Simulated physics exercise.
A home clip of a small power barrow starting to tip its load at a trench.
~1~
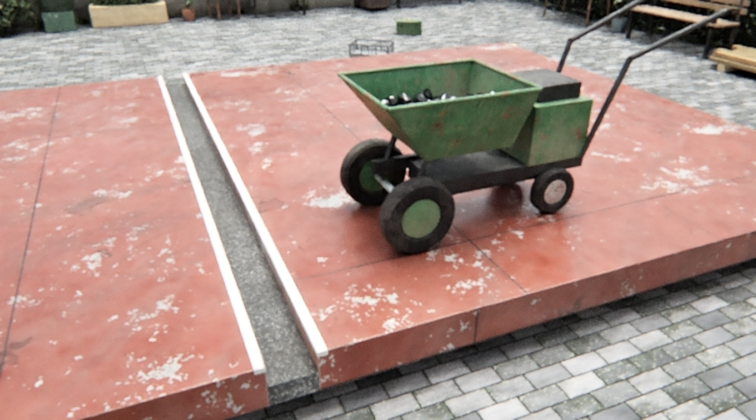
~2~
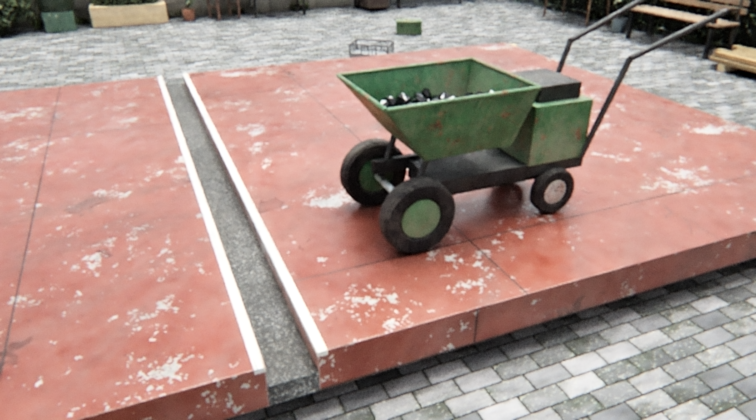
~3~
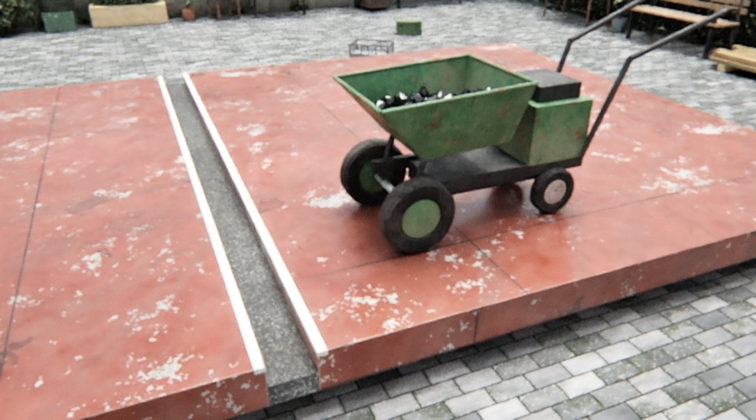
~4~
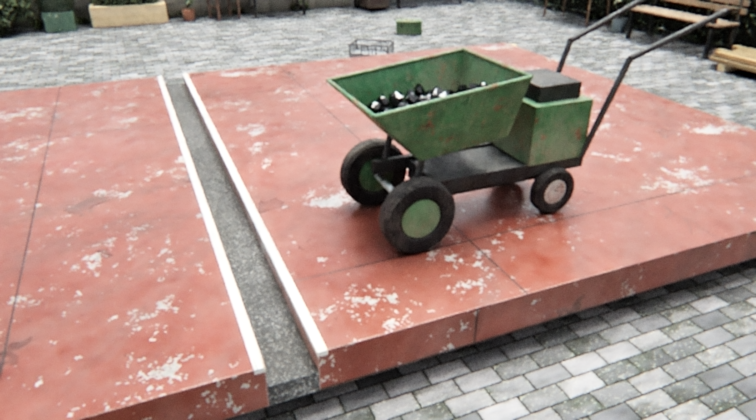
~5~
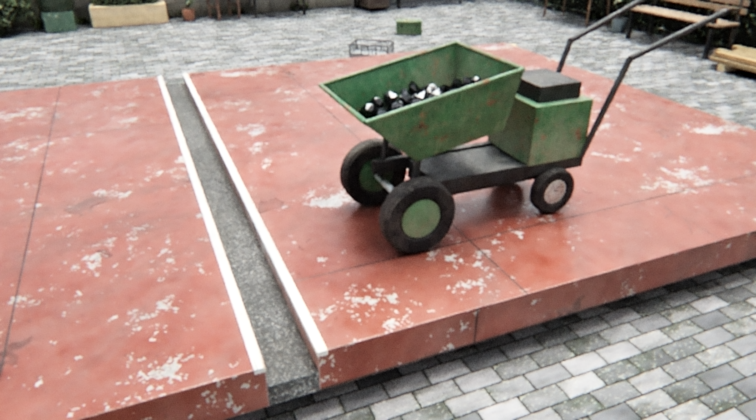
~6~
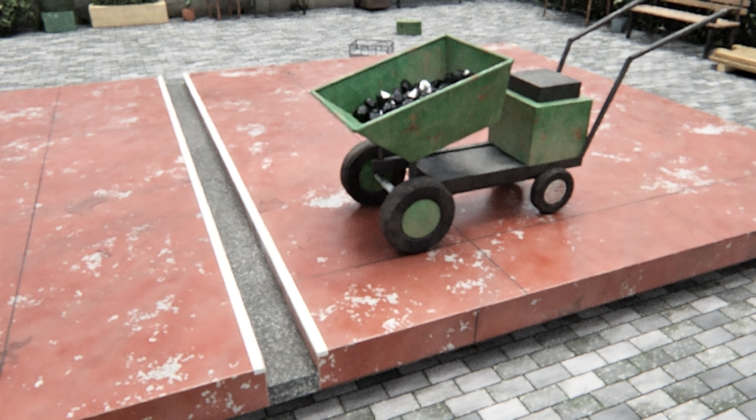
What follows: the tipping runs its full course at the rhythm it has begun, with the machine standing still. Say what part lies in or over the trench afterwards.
The trench takes the larger part.
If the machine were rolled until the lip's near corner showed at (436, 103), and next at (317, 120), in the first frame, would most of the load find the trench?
First the smaller part, then the smaller part.
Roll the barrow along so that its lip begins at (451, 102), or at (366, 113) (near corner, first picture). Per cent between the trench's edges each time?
First some 20, then 70 per cent.
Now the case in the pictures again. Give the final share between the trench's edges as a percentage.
About 70 per cent.
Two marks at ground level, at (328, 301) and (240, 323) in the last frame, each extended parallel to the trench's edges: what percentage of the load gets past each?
The first gives 90 %, the second 0 %.
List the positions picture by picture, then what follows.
The first picture shows lip of the skip near (388, 110), level; top of the load near (432, 110), lumps of coal; first edge of the trench near (301, 307); far edge near (243, 321), the trench under half as wide as the skip, and about half as deep as wide.
The second picture shows lip of the skip near (386, 111), level; top of the load near (451, 106).
The third picture shows lip of the skip near (382, 113), tipped barely; top of the load near (448, 104).
The fourth picture shows lip of the skip near (374, 117), tipped a little; top of the load near (443, 101).
The fifth picture shows lip of the skip near (365, 123), tipped a little; top of the load near (453, 101).
The sixth picture shows lip of the skip near (355, 131), tipped clearly; top of the load near (445, 88); first edge of the trench near (301, 307); far edge near (243, 321).
Shortly afterwards, skip tipped steeply; the whole lot in the skip.
Next, skip tipped right over; the bulk in the skip; a little short of the trench; a little in or heaped over the trench.
Some moments later, skip tipped right over; a little in the skip; a little short of the trench; near two thirds in or heaped over the trench; a little beyond it.
In the end, skip tipped right over; a little in the skip; a little short of the trench; near two thirds in or heaped over the trench; a little beyond it.
